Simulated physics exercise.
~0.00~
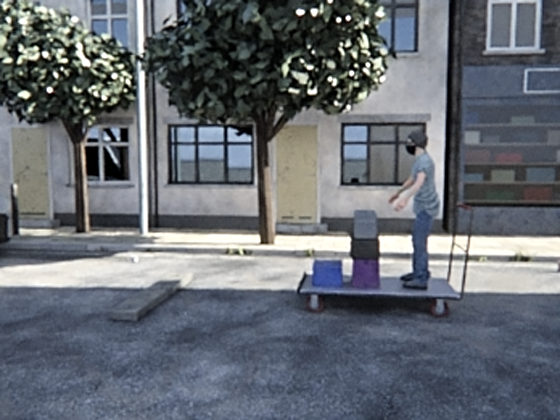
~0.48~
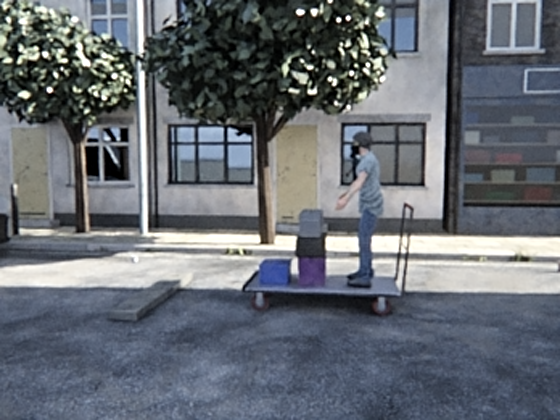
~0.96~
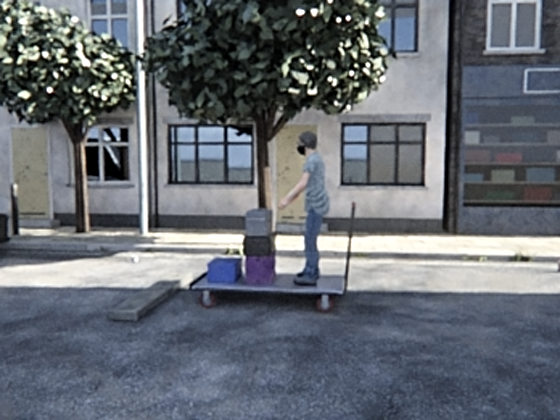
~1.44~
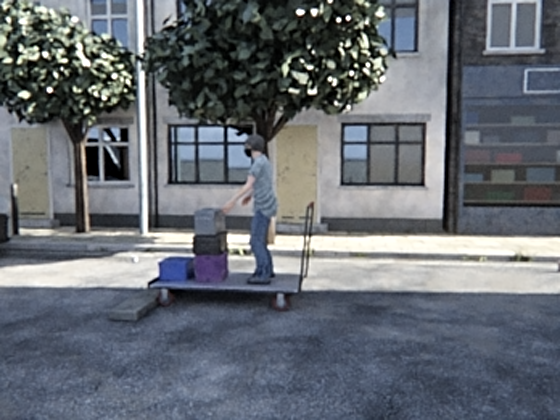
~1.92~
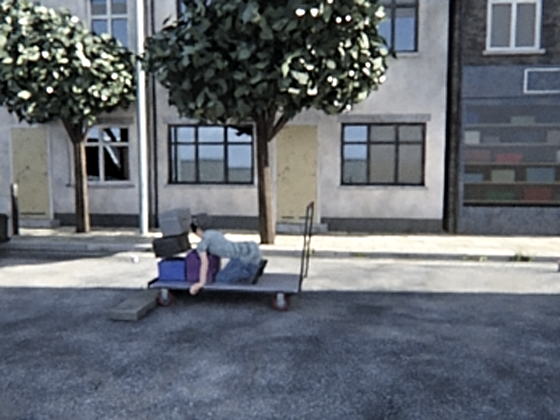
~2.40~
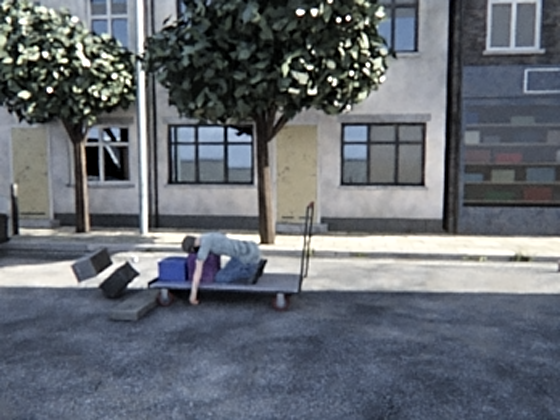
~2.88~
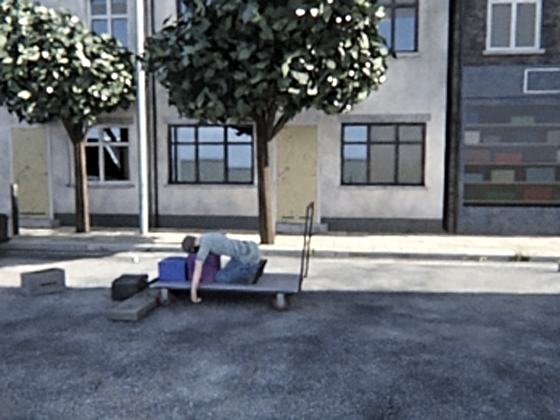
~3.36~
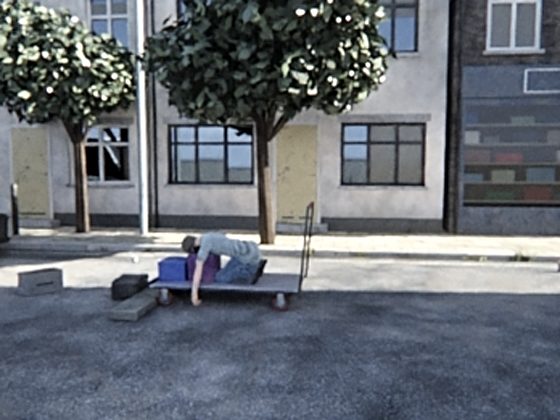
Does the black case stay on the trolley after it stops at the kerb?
No, the black case slides forward off the front of the trolley and ends up on the ground by the kerb.
